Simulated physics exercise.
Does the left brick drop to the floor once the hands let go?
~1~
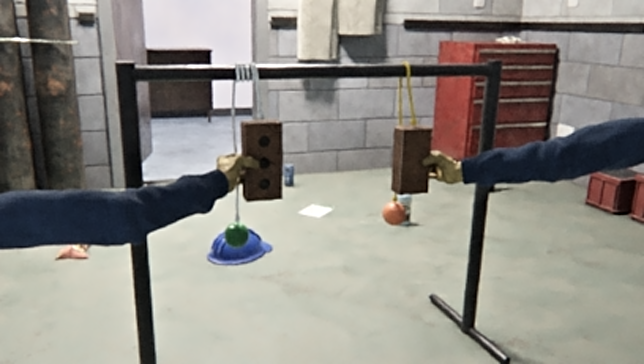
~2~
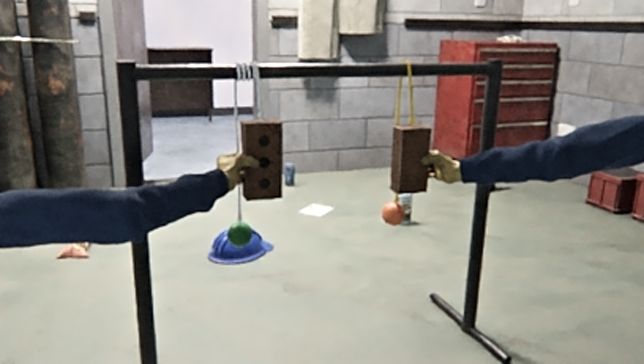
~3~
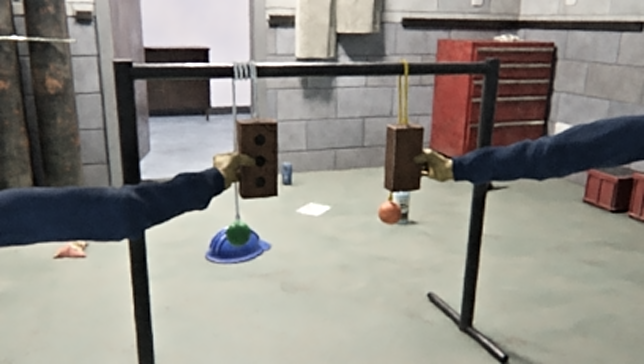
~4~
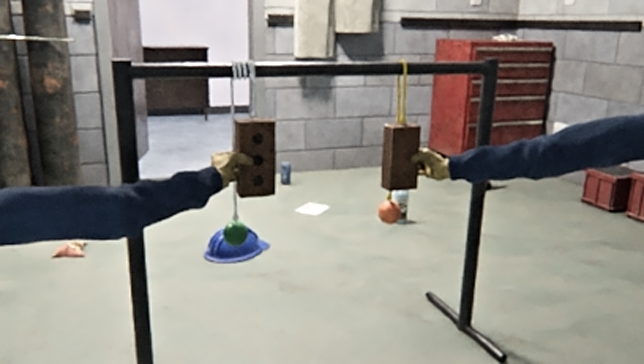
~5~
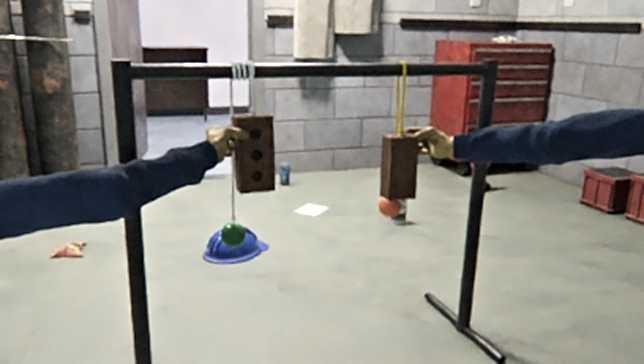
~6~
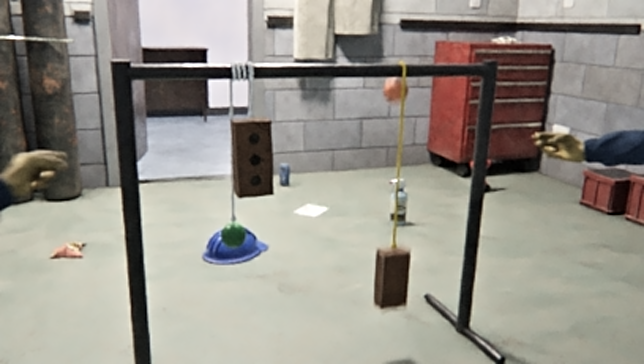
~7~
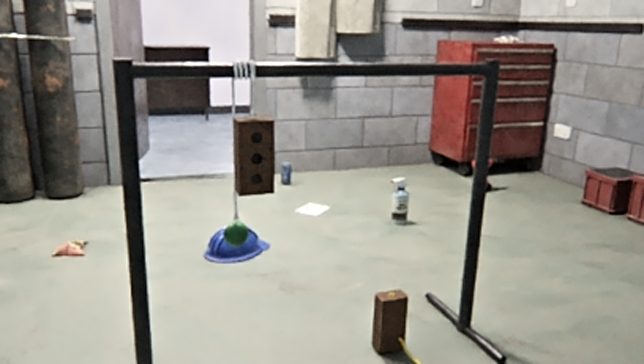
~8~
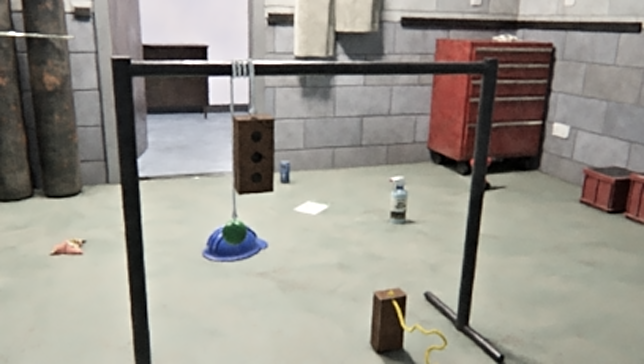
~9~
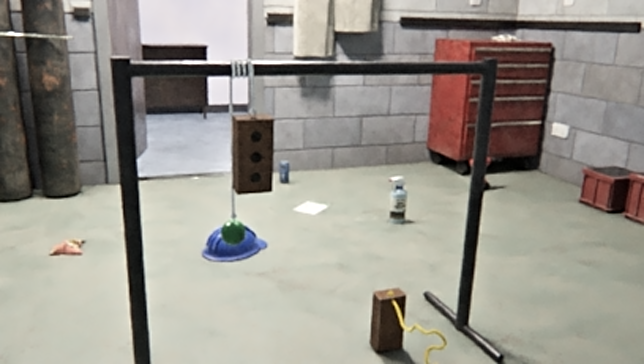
No, the left brick stays hanging at the same height from the rail. Only the right brick goes down to the floor.
